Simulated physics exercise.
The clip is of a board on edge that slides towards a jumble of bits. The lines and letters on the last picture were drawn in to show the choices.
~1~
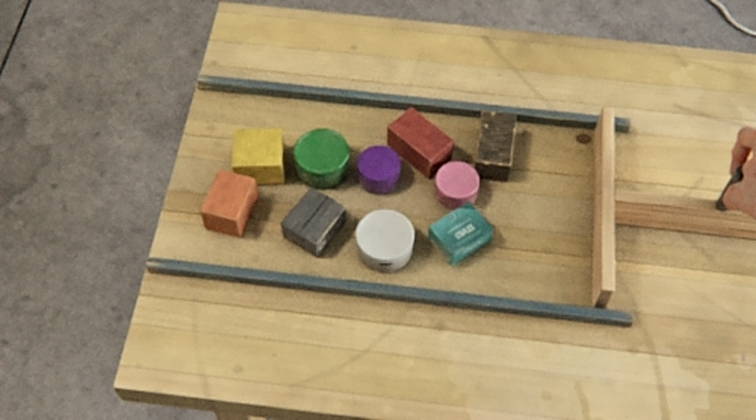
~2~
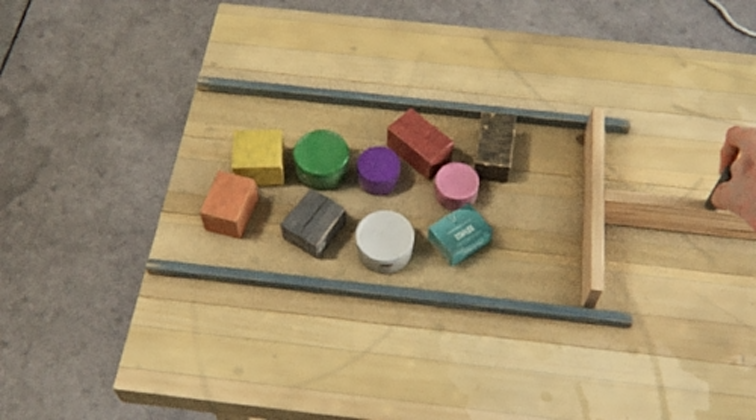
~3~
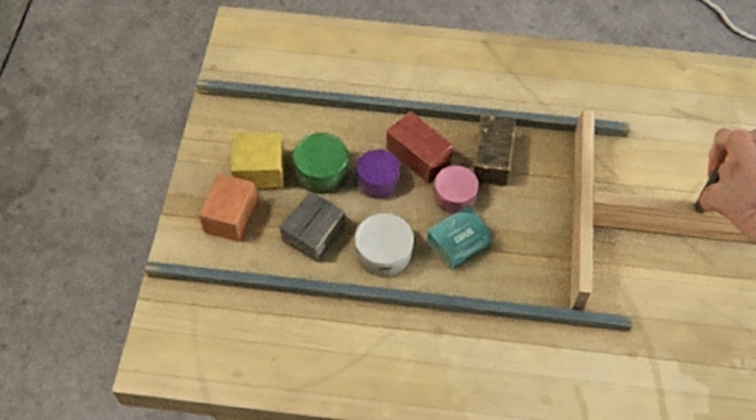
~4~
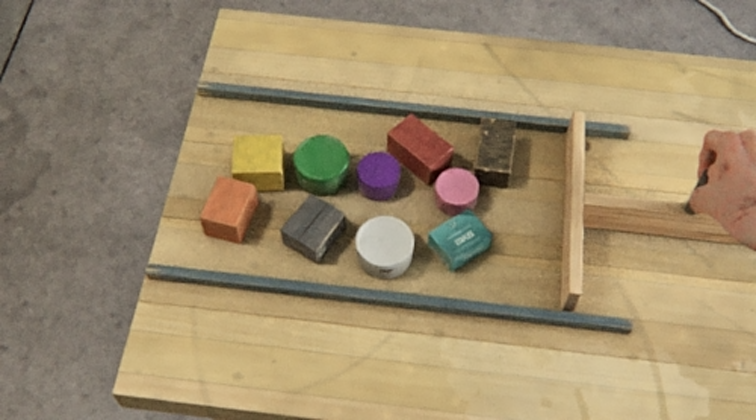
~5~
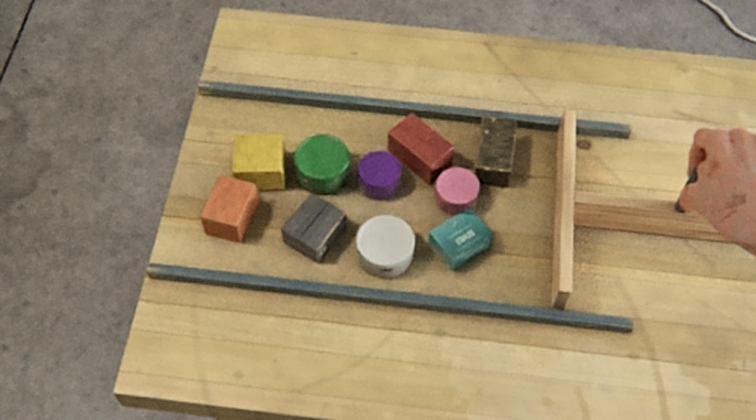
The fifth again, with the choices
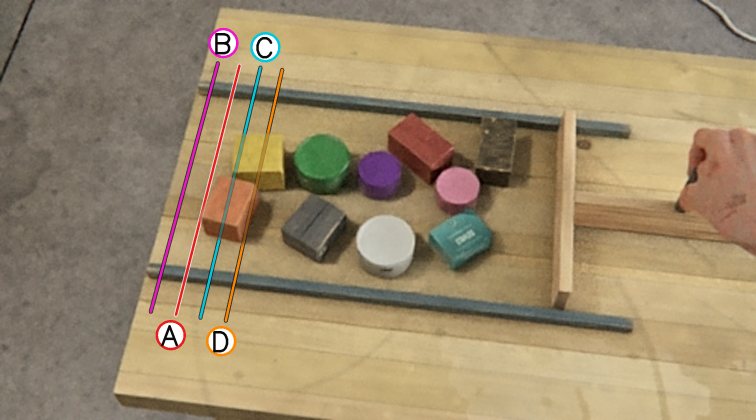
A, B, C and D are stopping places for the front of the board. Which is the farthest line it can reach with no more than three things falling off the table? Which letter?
At D, and not beyond.
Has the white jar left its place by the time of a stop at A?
Yes.
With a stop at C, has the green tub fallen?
By then, yes.
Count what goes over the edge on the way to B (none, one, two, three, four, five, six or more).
Six or more.
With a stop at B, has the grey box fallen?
By then, yes.
On the marked copy, A at (210, 180); B at (187, 178); C at (233, 183); D at (256, 185).
Following D. Soon after the start, board (455, 183); white jar (362, 249); black block (434, 144).
Later, board (343, 171); yellow block (196, 154); orange block (210, 206).
In the end, board (258, 162); yellow block over the edge; orange block over the edge; three fallen.
As for the rest, A drops six; B drops ten; C drops five.
